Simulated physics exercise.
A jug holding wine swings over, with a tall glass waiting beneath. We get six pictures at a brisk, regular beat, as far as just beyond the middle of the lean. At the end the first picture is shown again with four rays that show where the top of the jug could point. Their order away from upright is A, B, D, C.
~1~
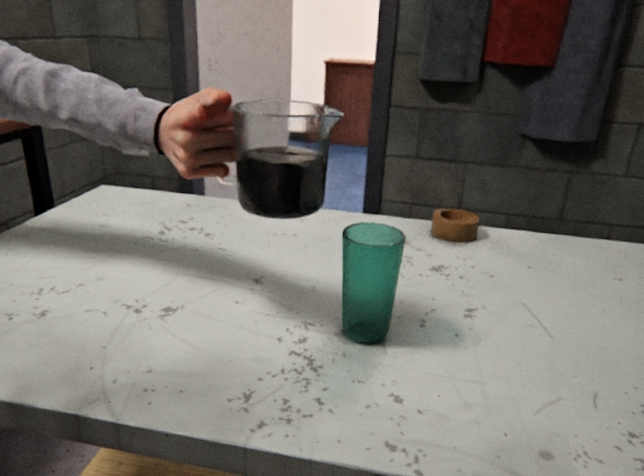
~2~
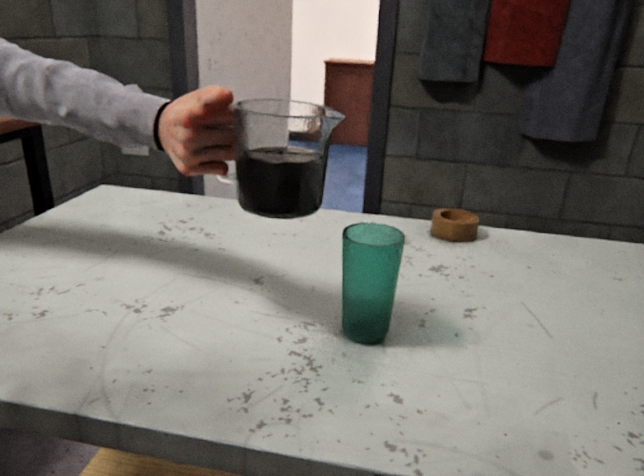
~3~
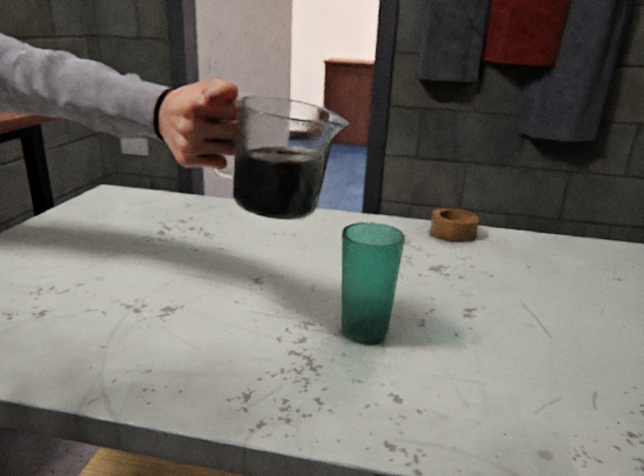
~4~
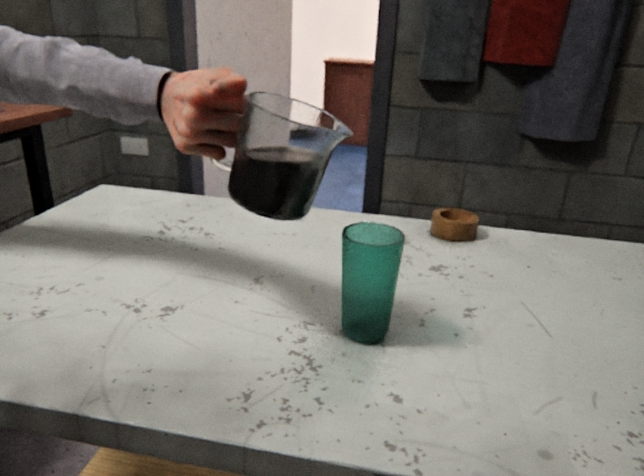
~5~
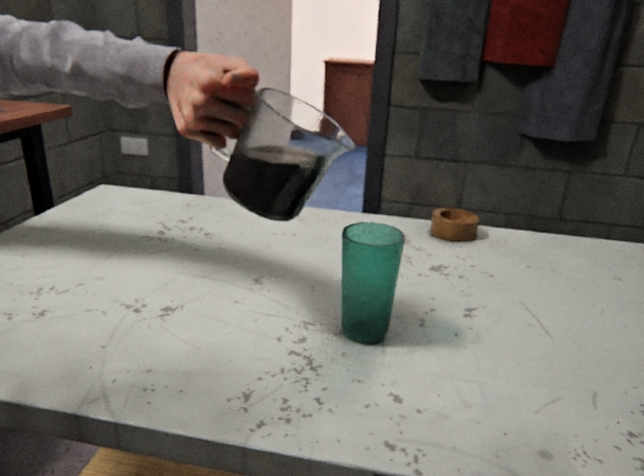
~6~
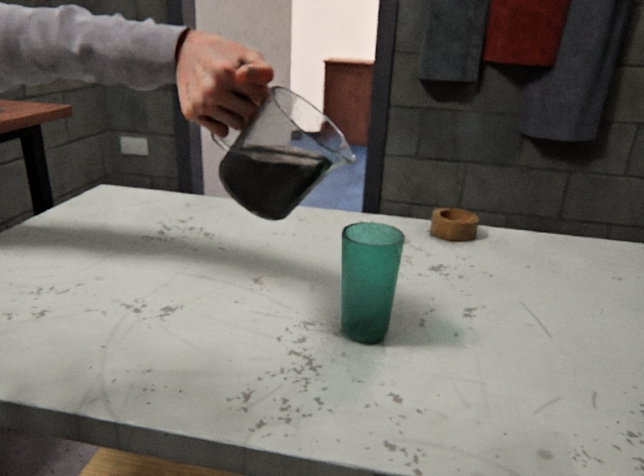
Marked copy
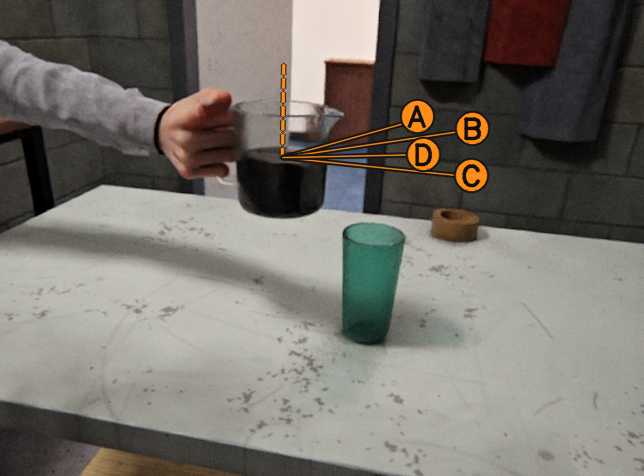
We see a hand holding a clear glass jug of dark liquid above a table, up and to the left of a tall green glass. The hand rises slightly and steadily tilts the jug to the right, its lip lowering.
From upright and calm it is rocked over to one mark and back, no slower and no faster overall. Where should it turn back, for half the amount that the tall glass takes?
Mark A does it best.
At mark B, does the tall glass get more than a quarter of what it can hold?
Yes, clearly.
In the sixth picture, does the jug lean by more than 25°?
Yes.
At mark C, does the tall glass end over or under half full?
Over half.
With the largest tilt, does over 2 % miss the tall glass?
Yes.
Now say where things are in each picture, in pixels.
Upright, lip at (342, 115); rim of the tall glass round (374, 233); nothing has left yet.
Upright, lip at (343, 117); nothing has left yet.
Tipped about 7°, lip at (346, 123); nothing has left yet.
Tipped about 16°, lip at (351, 134); nothing has left yet.
Tipped about 26°, lip at (354, 147); nothing has left yet.
Tipped about 37°, lip at (355, 161); nothing has left yet.
On the marked copy, A at (402, 124); B at (455, 132); C at (454, 175); D at (406, 155).
With A, the tall glass ends with about 50 % of what it can hold.
With B, the tall glass ends with about 66 % of what it can hold.
With C, the tall glass ends with about 80 % of what it can hold; 14 % of the wine is spilt.
With D, the tall glass ends with about 83 % of what it can hold.
